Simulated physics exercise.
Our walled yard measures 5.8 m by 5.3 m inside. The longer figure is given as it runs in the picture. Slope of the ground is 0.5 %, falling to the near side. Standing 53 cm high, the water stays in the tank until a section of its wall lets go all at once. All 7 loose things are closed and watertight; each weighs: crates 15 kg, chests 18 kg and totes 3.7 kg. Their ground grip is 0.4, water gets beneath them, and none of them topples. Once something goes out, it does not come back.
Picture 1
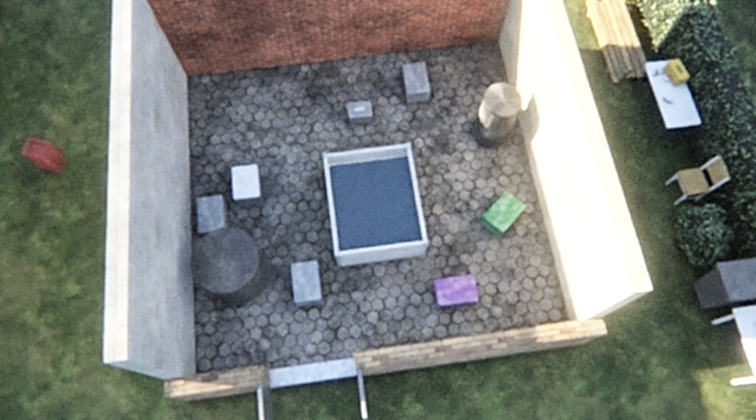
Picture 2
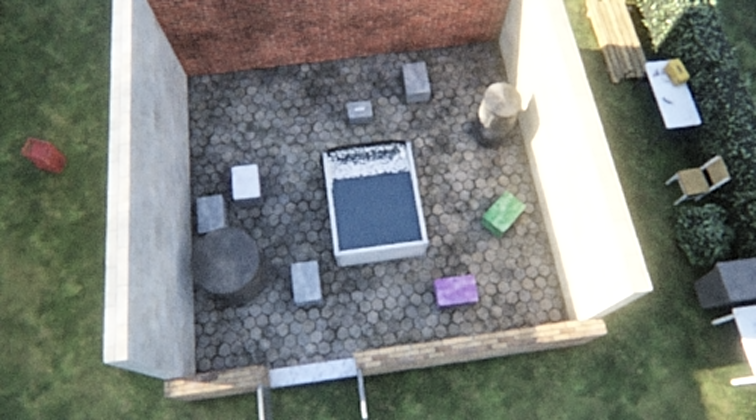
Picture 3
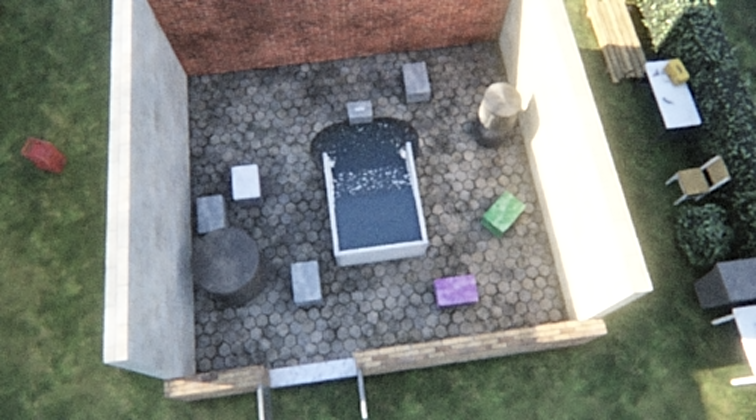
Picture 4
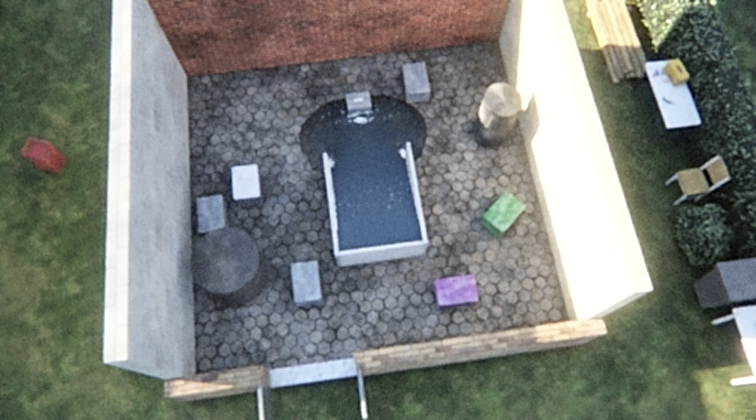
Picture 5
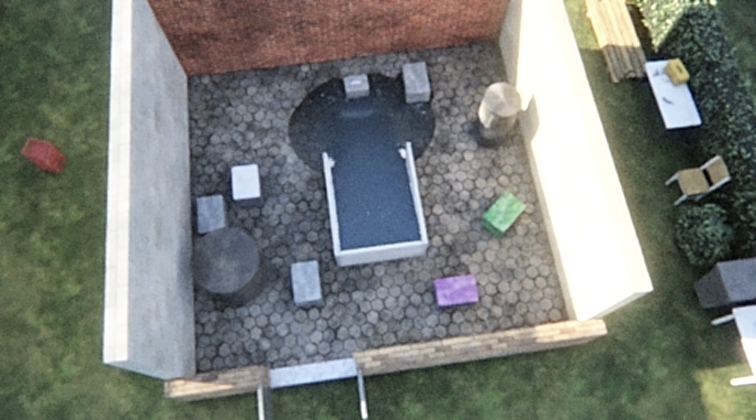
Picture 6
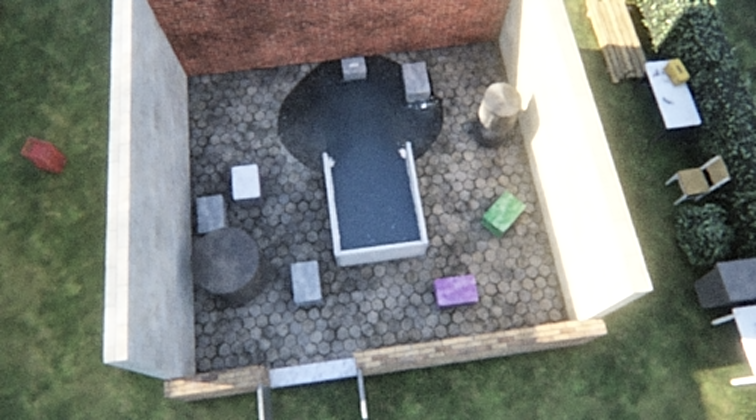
Dark water spills from the open far end of a white-walled basin and spreads around two gray blocks.
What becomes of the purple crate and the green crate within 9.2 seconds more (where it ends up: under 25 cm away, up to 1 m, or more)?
Result: Purple crate: Near its start; green crate: Near its start.
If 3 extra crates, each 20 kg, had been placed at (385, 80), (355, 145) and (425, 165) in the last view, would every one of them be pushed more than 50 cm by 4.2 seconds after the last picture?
From first to last: Surpasses it, surpasses it, does not reach it.
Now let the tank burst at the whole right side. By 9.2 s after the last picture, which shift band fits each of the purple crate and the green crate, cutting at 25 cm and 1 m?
If so, the purple crate is washed away, the green crate is washed away.
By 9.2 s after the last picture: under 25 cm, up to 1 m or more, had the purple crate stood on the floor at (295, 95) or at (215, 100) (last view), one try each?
Run 1: It is pushed far off. Run 2: It is pushed far off.
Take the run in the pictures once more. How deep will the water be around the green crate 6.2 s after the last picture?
Somewhere close to 2 cm.
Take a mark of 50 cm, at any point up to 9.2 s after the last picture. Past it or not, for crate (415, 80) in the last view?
Beyond the mark.
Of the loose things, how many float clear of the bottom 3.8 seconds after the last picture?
Then: 2.
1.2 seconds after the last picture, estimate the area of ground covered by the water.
Close to 12 m2, I'd say.
Then, 1.2 s after the last picture the purple crate is near (457, 290), 0.0 m from its start, aground; the green crate is near (505, 211), 0.0 m from its start, aground; 0 of 7 are out; 1 afloat.
Then, 3.8 s after the last picture the purple crate is near (457, 290), 0.0 m from its start, aground; the green crate is near (505, 211), 0.0 m from its start, aground; 0 of 7 are out; 2 afloat.
Then, 6.2 s after the last picture the purple crate is near (457, 290), 0.0 m from its start, aground; the green crate is near (505, 211), 0.0 m from its start, aground; 0 of 7 are out; 2 afloat.
Then, 9.2 s after the last picture the purple crate is near (457, 290), 0.0 m from its start, aground; the green crate is near (505, 211), 0.0 m from its start, aground; 0 of 7 are out; 1 afloat.
